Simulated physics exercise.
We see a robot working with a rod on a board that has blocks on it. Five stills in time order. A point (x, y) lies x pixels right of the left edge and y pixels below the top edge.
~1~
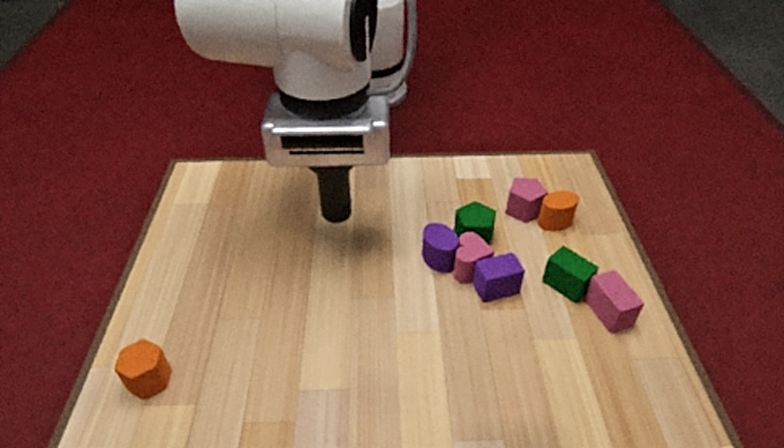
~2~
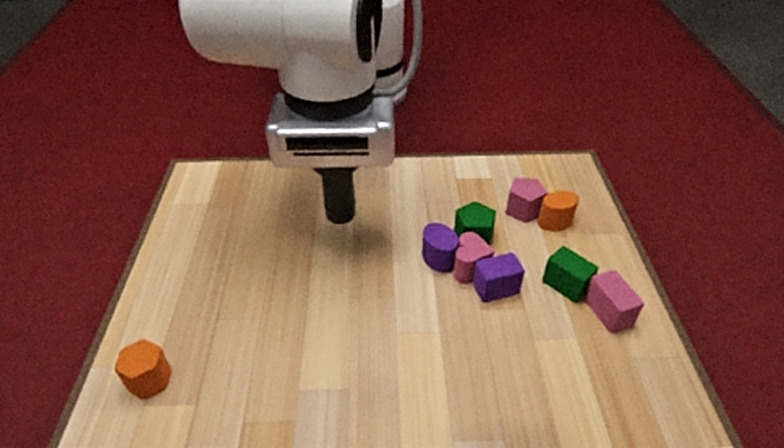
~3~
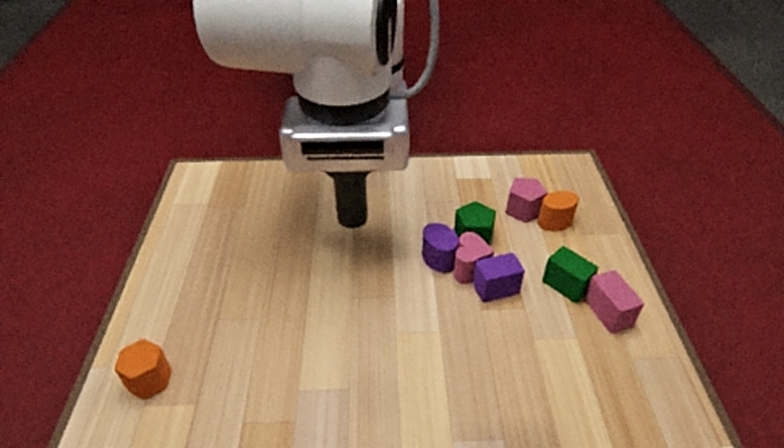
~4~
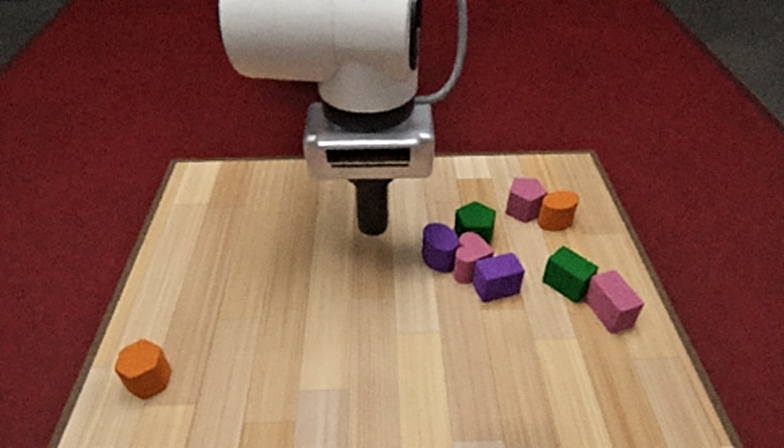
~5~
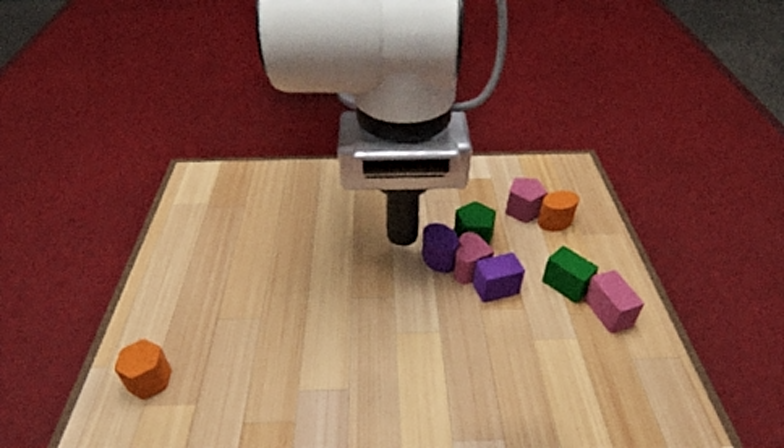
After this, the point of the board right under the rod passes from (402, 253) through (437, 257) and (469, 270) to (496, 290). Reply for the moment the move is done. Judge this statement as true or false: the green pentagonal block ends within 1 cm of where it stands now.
That is true.
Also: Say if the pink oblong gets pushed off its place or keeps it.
Left where it is.
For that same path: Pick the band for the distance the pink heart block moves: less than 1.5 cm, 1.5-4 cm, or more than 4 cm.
It moves quite far, over 4 cm.
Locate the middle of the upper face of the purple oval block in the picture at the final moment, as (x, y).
The centre of its top face lies at (537, 267).
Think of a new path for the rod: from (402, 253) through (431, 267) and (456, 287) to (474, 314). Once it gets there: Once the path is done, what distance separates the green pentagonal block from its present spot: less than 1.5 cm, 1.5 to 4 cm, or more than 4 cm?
Net shift: Below 1.5 cm.
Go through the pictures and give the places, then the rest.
In the first frame, rod's lower end (337, 214); purple oval block (441, 236); pink heart block (473, 247); green pentagonal block (477, 214); purple oblong (500, 265); pink oblong (618, 289).
In the second frame, rod (341, 215); blocks still.
In the third frame, rod (353, 219); blocks still.
In the fourth frame, rod (373, 226); blocks still.
In the fifth frame, rod (403, 236); purple oval block (441, 236); pink heart block (473, 247); green pentagonal block (477, 214); purple oblong (500, 265); pink oblong (618, 289).
On the path given first. One third of the way, rod (439, 241); purple oval block (473, 241); pink heart block (502, 255), turned 15° clockwise; purple oblong (517, 276).
Two thirds of the way, rod (472, 254); purple oval block (507, 252); pink heart block (539, 268), turned 15° clockwise; purple oblong (541, 293), turned 10° clockwise.
At the end, rod (500, 273); purple oval block (537, 267); pink heart block (572, 279); green pentagonal block still; purple oblong (550, 302), turned 35° clockwise; pink oblong still.
